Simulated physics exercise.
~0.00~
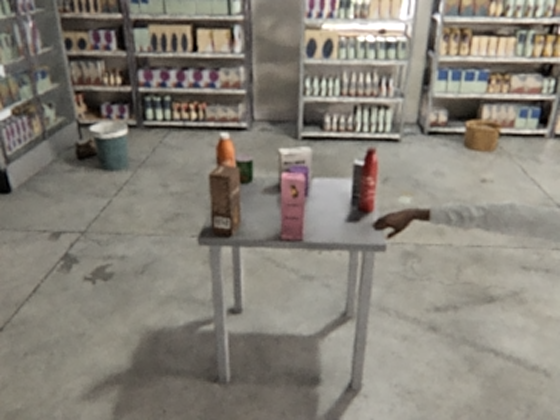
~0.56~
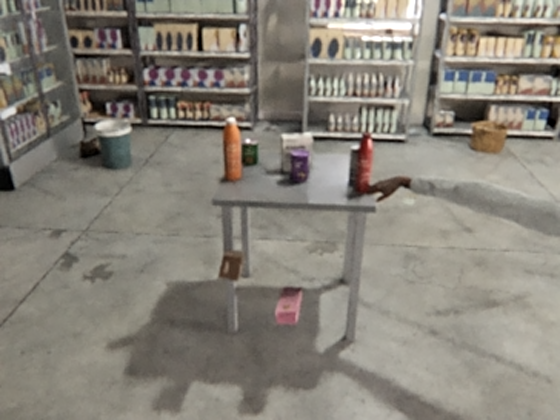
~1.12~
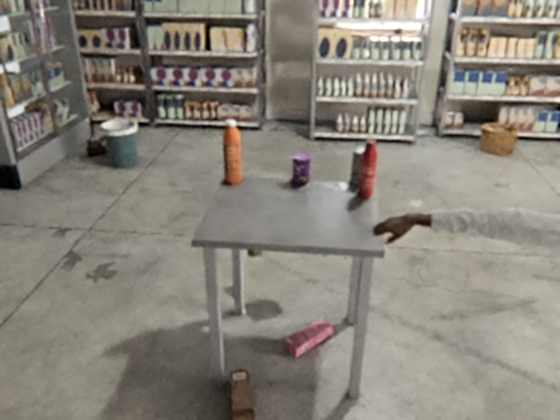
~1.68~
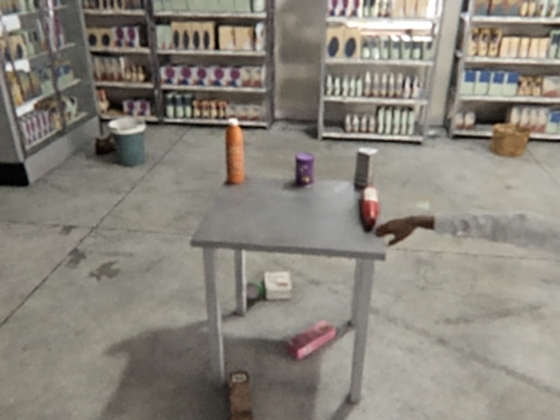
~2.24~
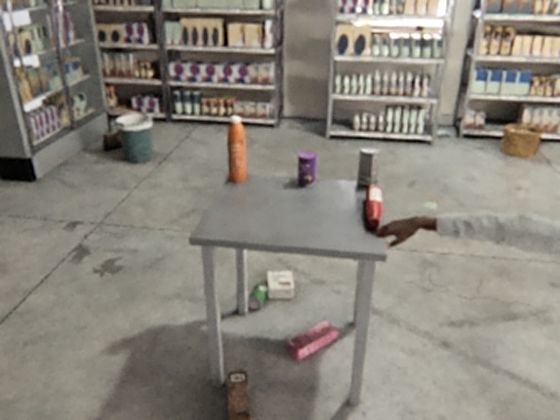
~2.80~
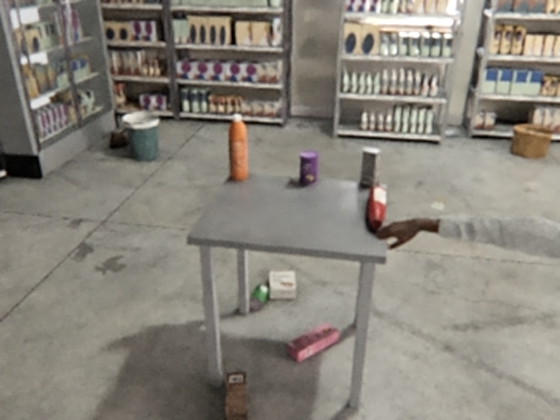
A small grey table jolted beside an outstretched hand, and the brown and pink cartons, a white packet and a green tin dropped to the floor, while the red bottle toppled on top and the orange bottle, purple tin and grey container stayed upright.
